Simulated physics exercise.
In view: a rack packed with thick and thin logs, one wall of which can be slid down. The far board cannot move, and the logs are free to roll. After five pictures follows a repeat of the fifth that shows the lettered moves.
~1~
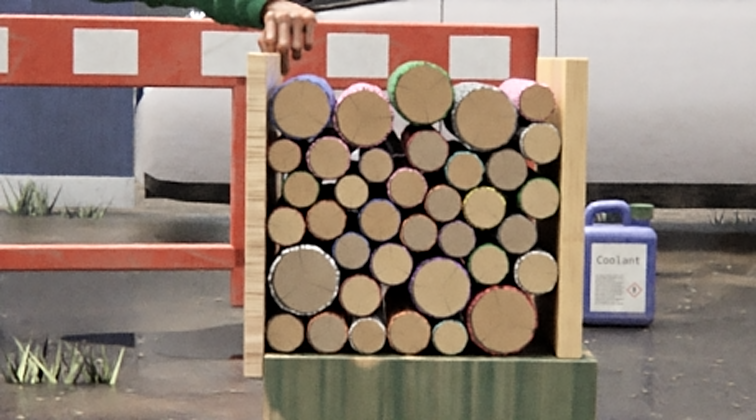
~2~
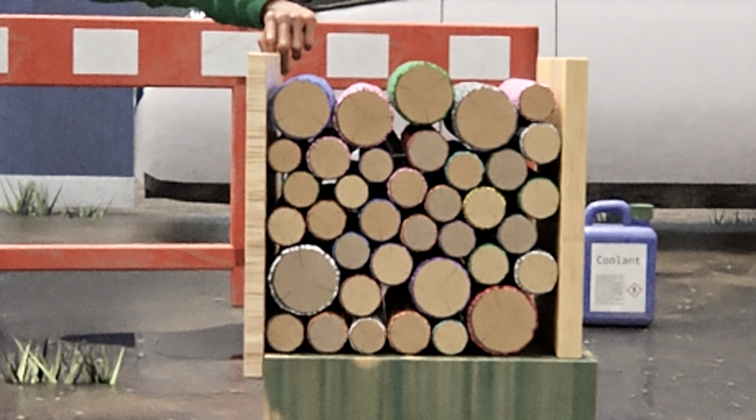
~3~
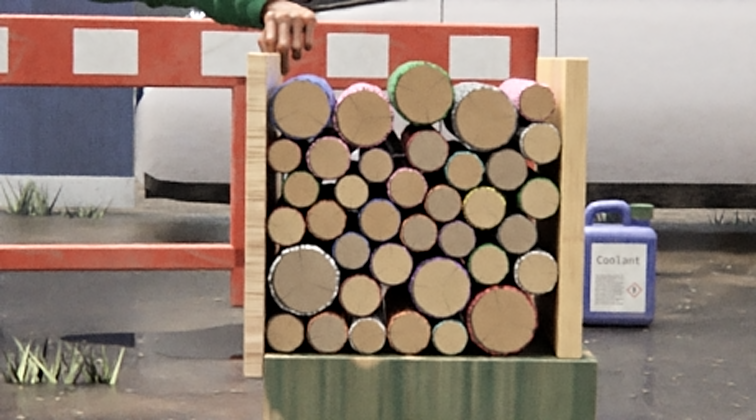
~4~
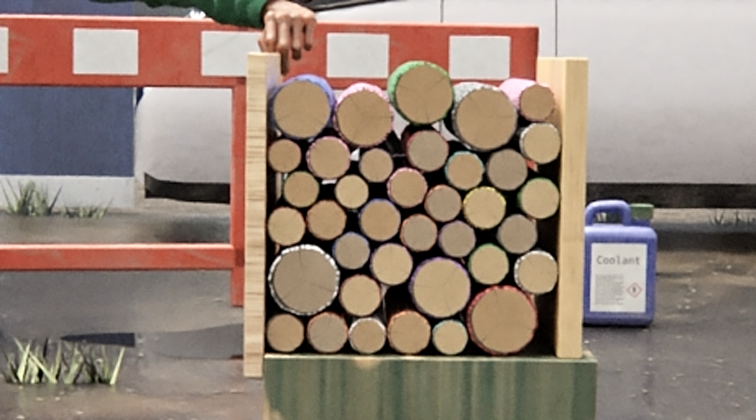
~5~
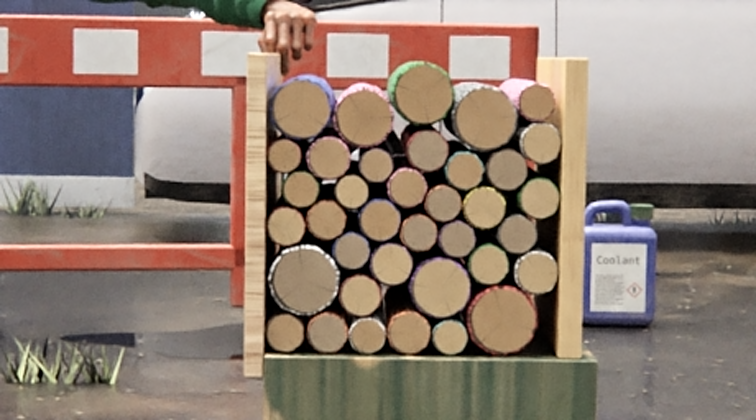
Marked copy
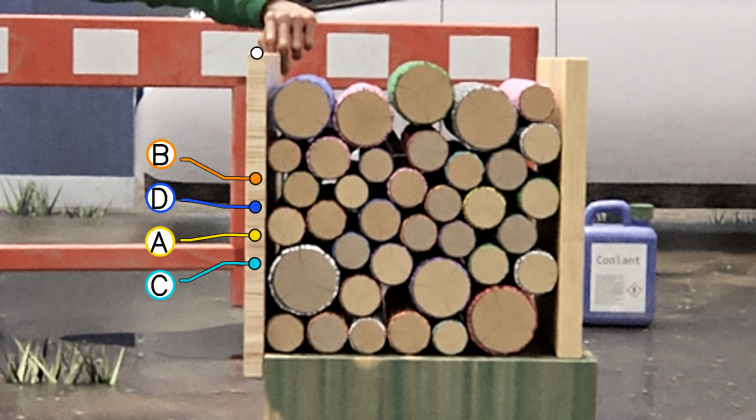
On wet dark ground by a red and white barrier, with a pale vehicle behind, the view is level and faces the cut ends of a log stack. Thick and thin logs with variously coloured rims fill a rack between pale boards on a green base, a blue coolant container standing at right. A hand rests at the left board's top, and nothing visibly moves, camera included.
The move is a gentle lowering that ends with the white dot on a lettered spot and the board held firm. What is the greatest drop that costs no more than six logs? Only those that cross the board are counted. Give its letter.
Mark A is as low as it can go.
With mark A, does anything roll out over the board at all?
Yes.
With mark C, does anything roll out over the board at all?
Yes, at C.
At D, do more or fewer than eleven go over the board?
Fewer than eleven.
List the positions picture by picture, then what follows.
In the first frame, a log (392, 264); a log (419, 233); a log (444, 204).
In the second frame, a log (444, 204); a log (464, 171).
In the third frame, a log (485, 119); a log (541, 143).
In the fourth frame, side board (265, 202); a log (285, 333).
In the fifth frame, a log (502, 321); a log (392, 264); a log (419, 233).
On the marked copy, A at (255, 236); B at (255, 179); C at (254, 263); D at (255, 207); the white dot at (256, 53).
Following A. Soon after the start, top of the board (266, 148).
Later, top of the board (265, 235).
In the end, top of the board (265, 235), six out over the board.
As for the rest, B none out over the board; C more than six out over the board; D four out over the board.
